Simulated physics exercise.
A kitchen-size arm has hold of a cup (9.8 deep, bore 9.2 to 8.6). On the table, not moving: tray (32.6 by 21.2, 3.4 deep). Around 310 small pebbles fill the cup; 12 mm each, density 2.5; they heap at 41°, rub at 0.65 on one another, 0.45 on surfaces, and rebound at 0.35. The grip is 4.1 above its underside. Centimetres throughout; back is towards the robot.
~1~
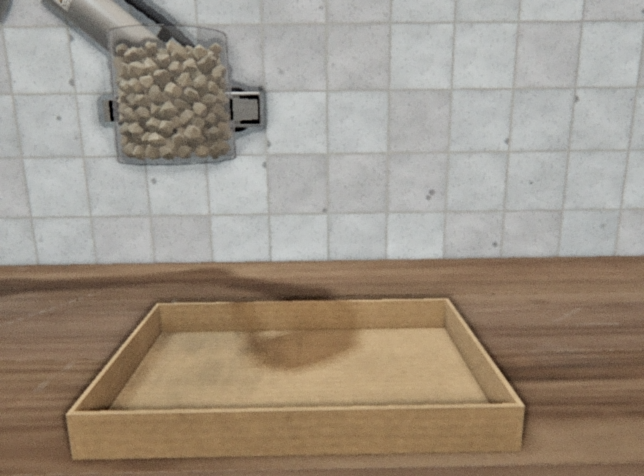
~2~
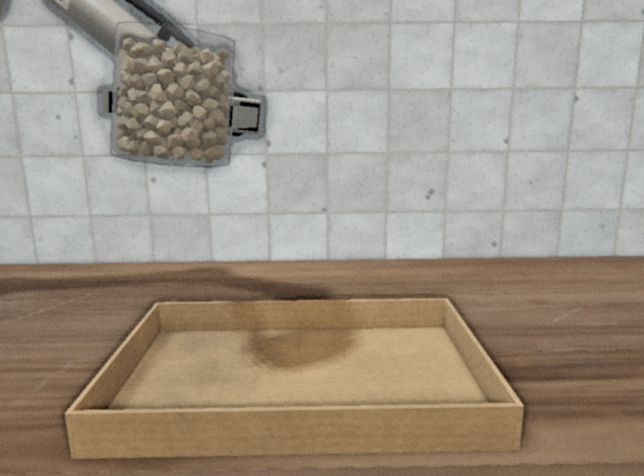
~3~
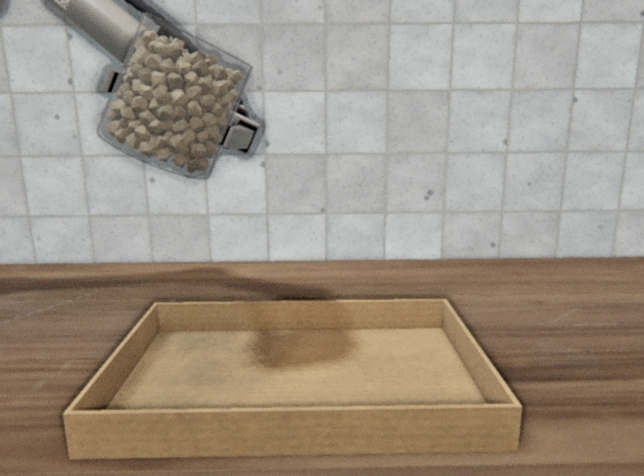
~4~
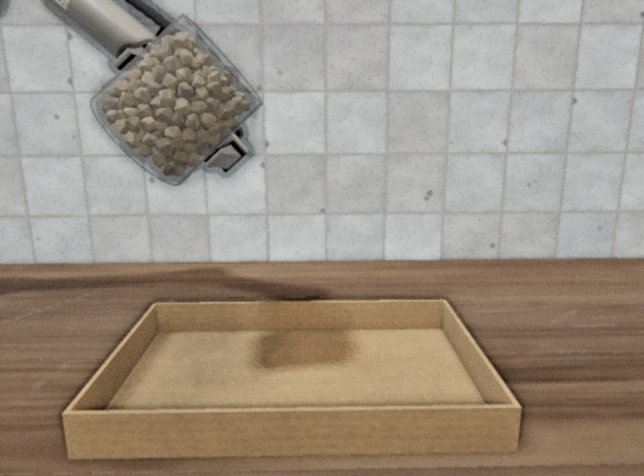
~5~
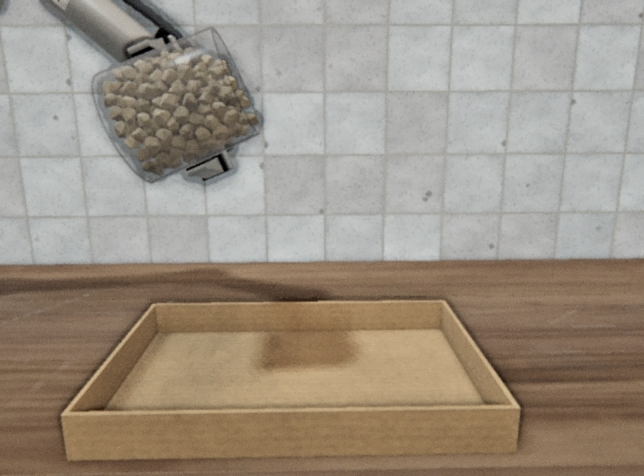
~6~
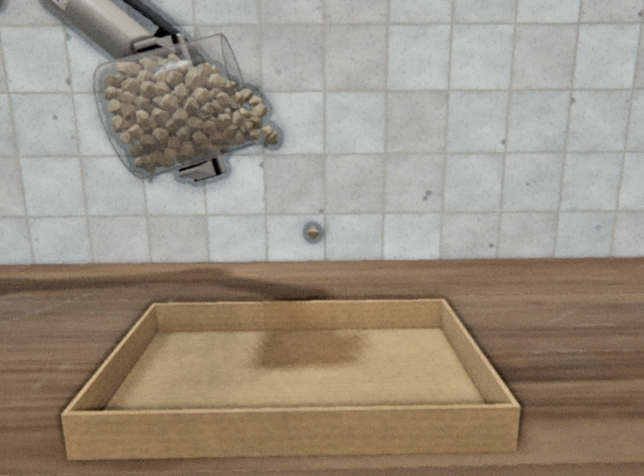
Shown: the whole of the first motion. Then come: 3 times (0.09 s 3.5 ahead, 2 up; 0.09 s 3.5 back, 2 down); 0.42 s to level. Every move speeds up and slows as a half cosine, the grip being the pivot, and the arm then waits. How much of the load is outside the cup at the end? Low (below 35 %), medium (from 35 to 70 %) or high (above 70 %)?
A high share, above 70 %, ends outside the cup.
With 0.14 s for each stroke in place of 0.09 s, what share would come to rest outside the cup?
It would be near 45 per cent.
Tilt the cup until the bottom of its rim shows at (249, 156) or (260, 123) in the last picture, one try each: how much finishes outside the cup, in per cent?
About 95 and 65 per cent.
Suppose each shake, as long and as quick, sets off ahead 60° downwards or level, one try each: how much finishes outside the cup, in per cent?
Some 20 and 55 per cent.
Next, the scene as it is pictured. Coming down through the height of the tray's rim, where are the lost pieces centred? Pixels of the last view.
Near (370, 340).
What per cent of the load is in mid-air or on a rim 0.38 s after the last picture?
About 15 per cent.
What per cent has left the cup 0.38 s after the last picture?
About 65 per cent by then.
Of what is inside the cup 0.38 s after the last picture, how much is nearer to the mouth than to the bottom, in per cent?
Some 75 per cent.
Then, 0.38 s after the last picture, tilted 75° forward, highest piece 26 above the table; 149 in the tray, 112 in the cup, 45 in flight or on a rim.
Then, 0.77 s after the last picture, tilted 32° forward, highest piece 28 above the table; 242 in the tray, 60 in the cup, 4 on the table or floor.
Then, 1.16 s after the last picture, level, highest piece 26 above the table; 242 in the tray, 60 in the cup, 4 on the table or floor.
Then, 2.21 s after the last picture, level, highest piece 26 above the table; 242 in the tray, 60 in the cup, 4 on the table or floor.
Final count, 242 in the tray, 60 in the cup, 4 on the table or floor. That is 80 % outside the cup.
